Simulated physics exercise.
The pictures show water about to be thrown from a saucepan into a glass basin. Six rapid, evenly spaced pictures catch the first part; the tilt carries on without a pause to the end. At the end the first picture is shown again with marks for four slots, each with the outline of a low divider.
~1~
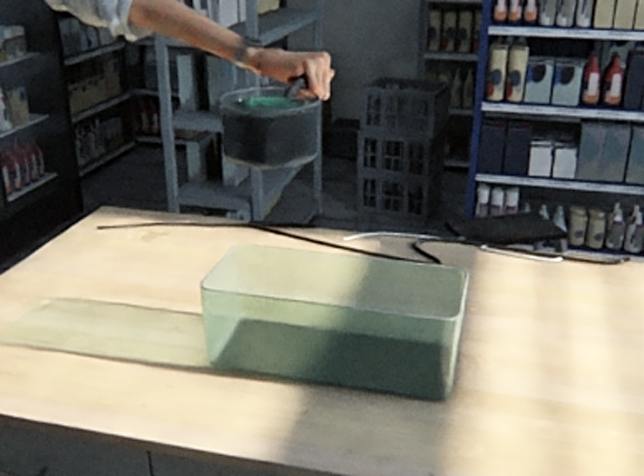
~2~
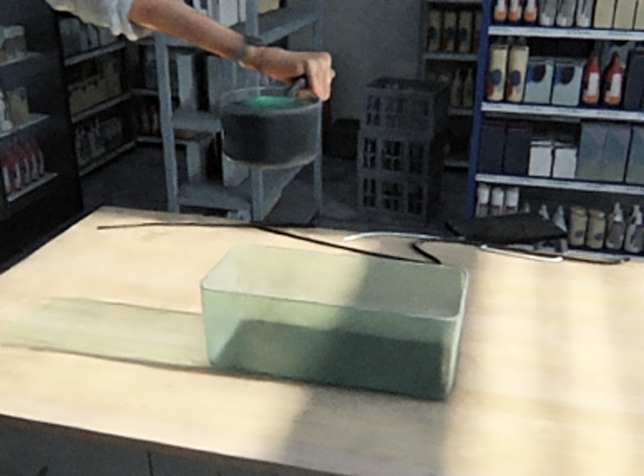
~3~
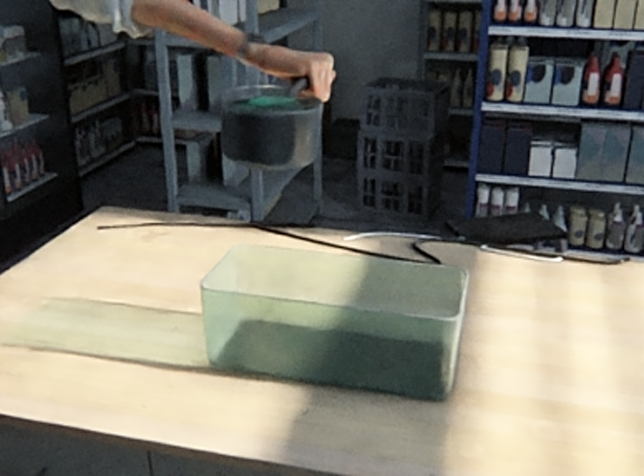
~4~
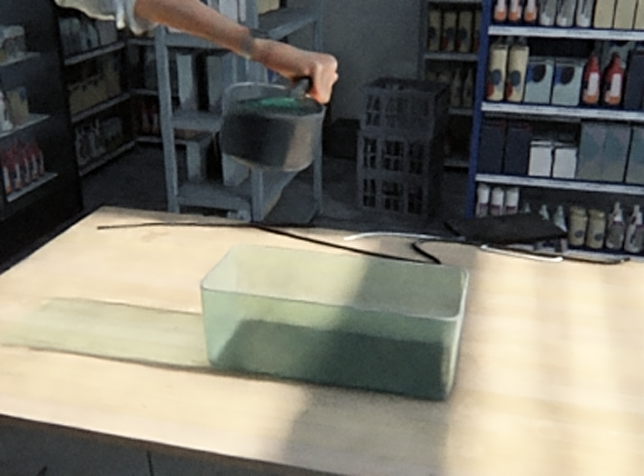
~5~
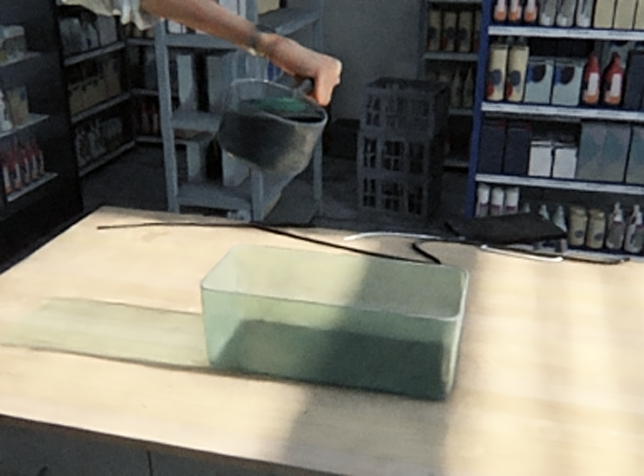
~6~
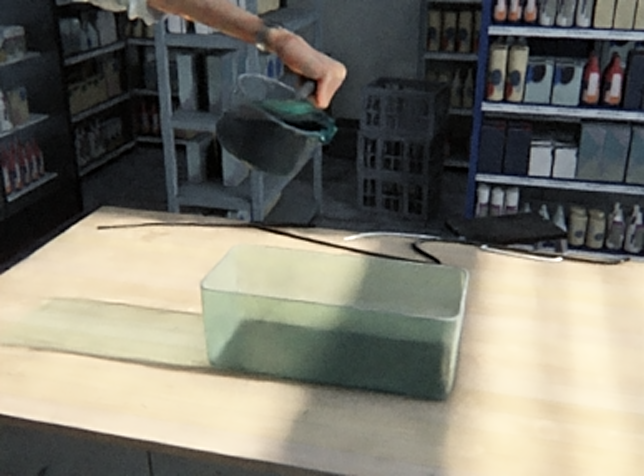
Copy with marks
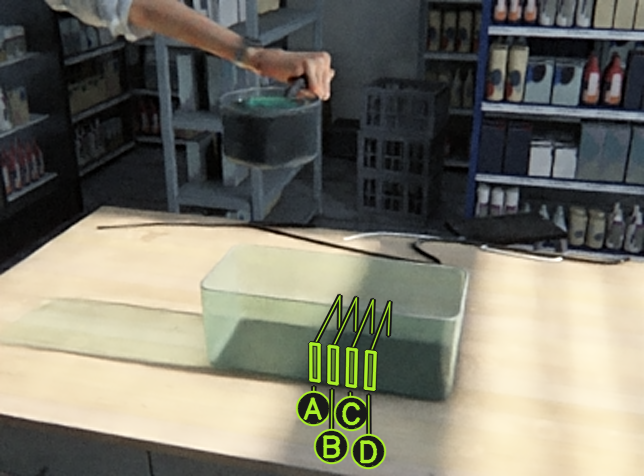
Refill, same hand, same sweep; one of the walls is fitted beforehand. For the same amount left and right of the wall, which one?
Use slot D.
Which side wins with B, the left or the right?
The right one.
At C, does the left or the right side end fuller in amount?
The right one.
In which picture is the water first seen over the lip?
Picture 5.
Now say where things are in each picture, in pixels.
Upright, lip at (316, 101); basin from (209, 362) to (451, 398); nothing has left yet, in the first picture.
Upright, lip at (317, 102); nothing has left yet, in the second picture.
Tipped about 5°, lip at (319, 106); nothing has left yet, in the third picture.
Tipped about 12°, lip at (321, 112); nothing has left yet, in the fourth picture.
Tipped about 20°, lip at (323, 120); water is over the lip, down to (323, 120), in the fifth picture.
Tipped about 30°, lip at (324, 129); water is over the lip, down to (326, 141), in the sixth picture.
On the marked copy, A at (313, 386); B at (331, 389); C at (350, 392); D at (368, 395).
For slot A, about 3 % ends left of the wall and 95 % right of it.
For slot B, about 9 % ends left of the wall and 90 % right of it.
For slot C, about 28 % ends left of the wall and 71 % right of it.
For slot D, about 50 % ends left of the wall and 49 % right of it.
